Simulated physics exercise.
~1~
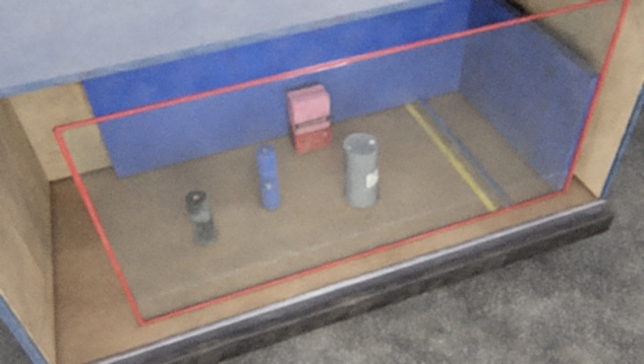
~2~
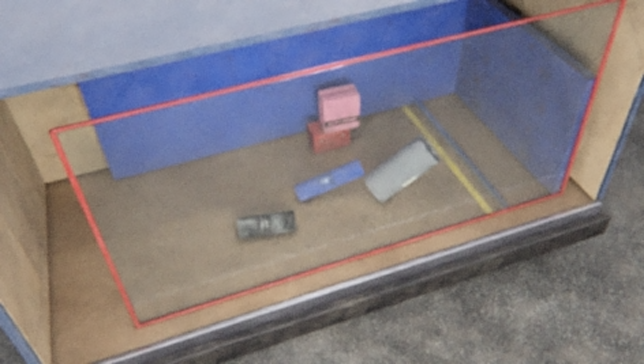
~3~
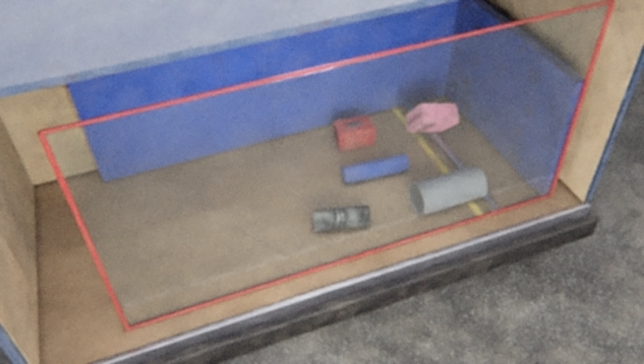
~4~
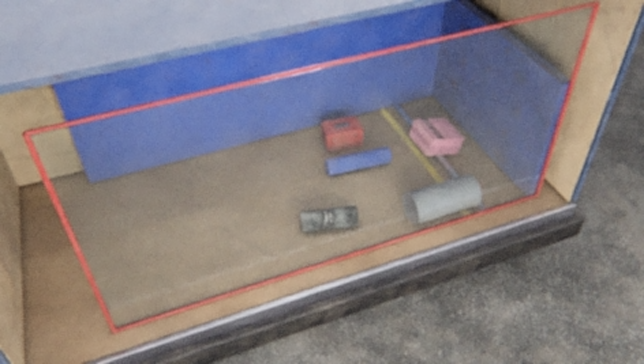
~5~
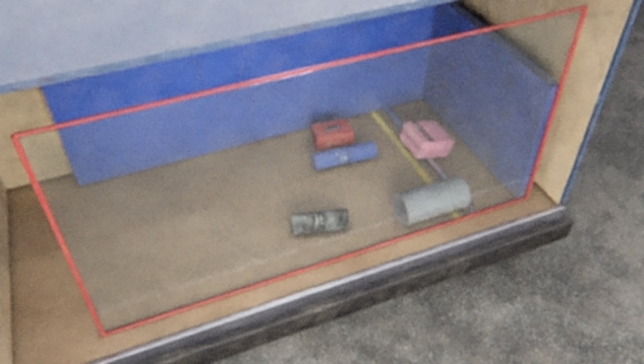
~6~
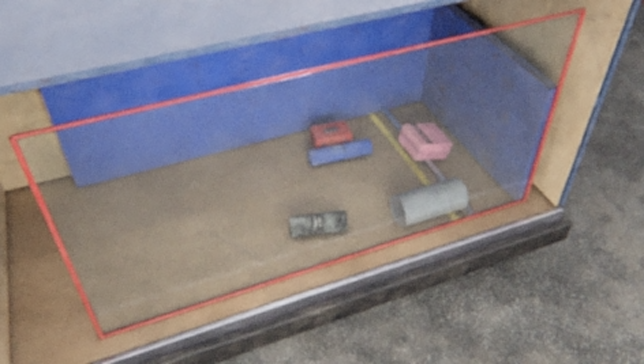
Pink carton tumbling off red toolbox and over a yellow line, while toppling grey drum and two rolls slide right, stopping short.
